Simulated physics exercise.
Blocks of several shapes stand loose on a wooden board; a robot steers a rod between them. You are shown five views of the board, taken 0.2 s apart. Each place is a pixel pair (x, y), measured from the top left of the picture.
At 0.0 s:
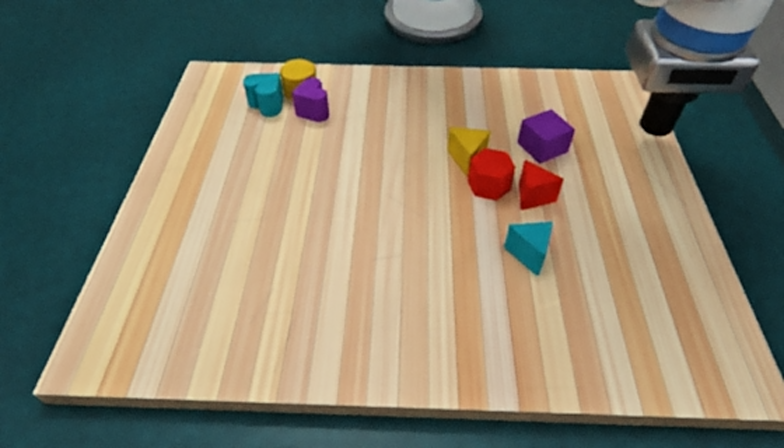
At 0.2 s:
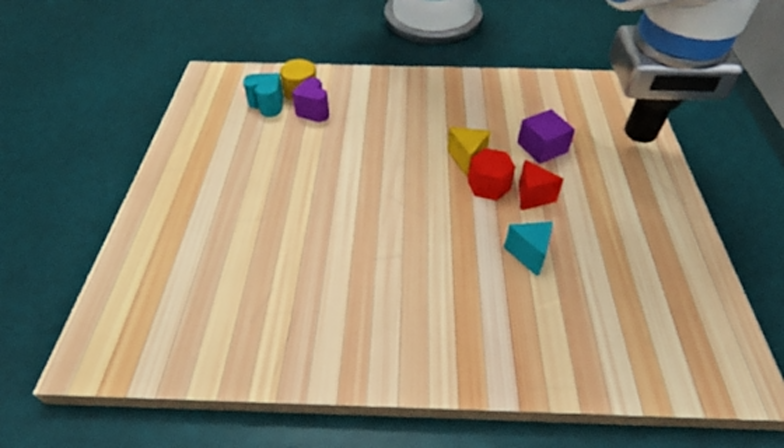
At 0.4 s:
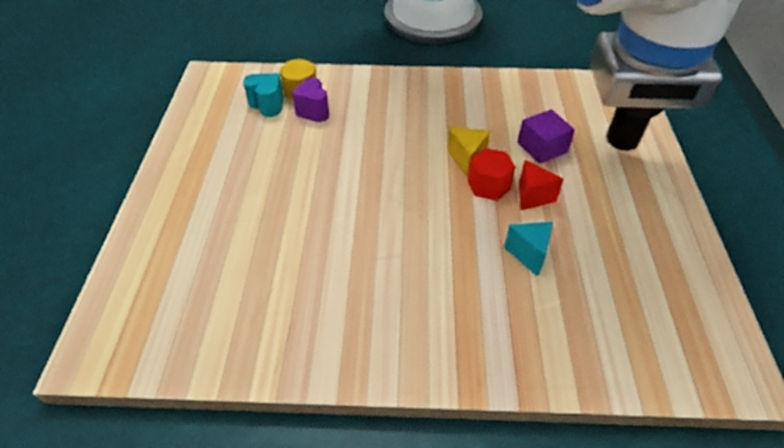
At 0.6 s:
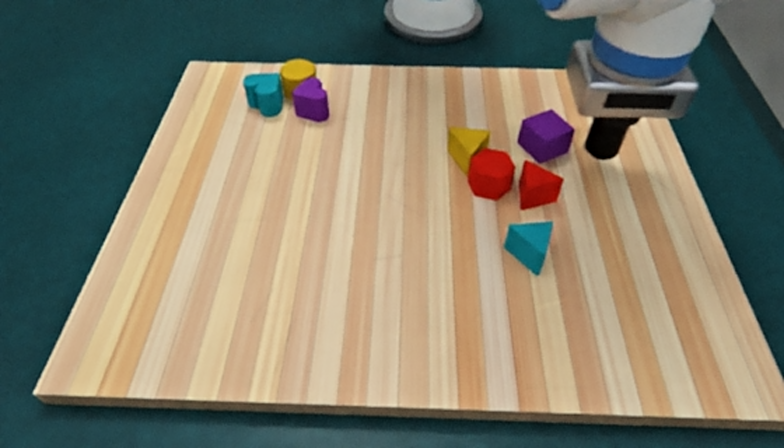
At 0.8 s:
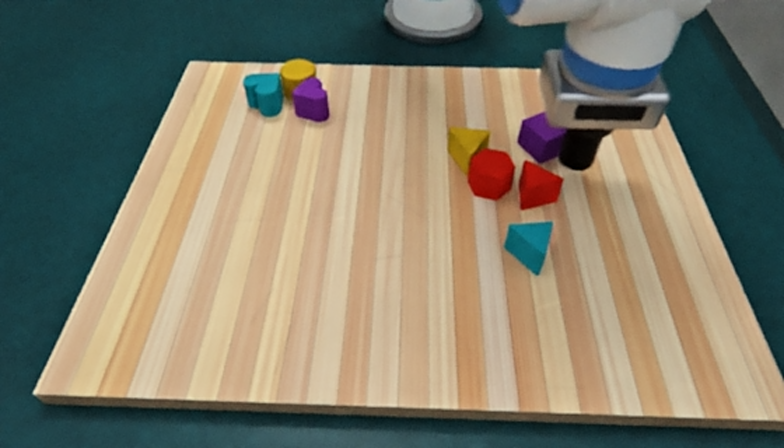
Robot arm moving its black rod left and slightly down over a wooden board, nearing coloured blocks that stay still.
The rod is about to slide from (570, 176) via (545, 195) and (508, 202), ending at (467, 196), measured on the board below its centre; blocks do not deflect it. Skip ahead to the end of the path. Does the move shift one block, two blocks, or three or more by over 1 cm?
The number will come to 3 or more.
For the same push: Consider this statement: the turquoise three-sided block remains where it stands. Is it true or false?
The statement is correct.
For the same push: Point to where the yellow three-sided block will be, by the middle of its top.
It will likely be found at (458, 126).
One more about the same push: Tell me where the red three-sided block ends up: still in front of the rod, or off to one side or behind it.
Expect to find it next to or behind the rod.
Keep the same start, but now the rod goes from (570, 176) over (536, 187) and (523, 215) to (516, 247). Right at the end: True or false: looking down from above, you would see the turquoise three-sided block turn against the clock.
My answer: True.
What follows on the original path. One third of the way, rod at (550, 179); red three-sided block at (526, 180), turned 25° clockwise.
Two thirds of the way, rod at (511, 187); yellow three-sided block at (468, 135), turned 15° clockwise; red hexagonal block at (481, 160), turned 15° clockwise; red three-sided block at (483, 189), turned 55° clockwise.
At the end, rod at (470, 180); yellow three-sided block at (458, 126), turned 50° clockwise; red hexagonal block at (450, 148), turned 40° clockwise; turquoise three-sided block not moved; red three-sided block at (455, 191); purple square not moved.
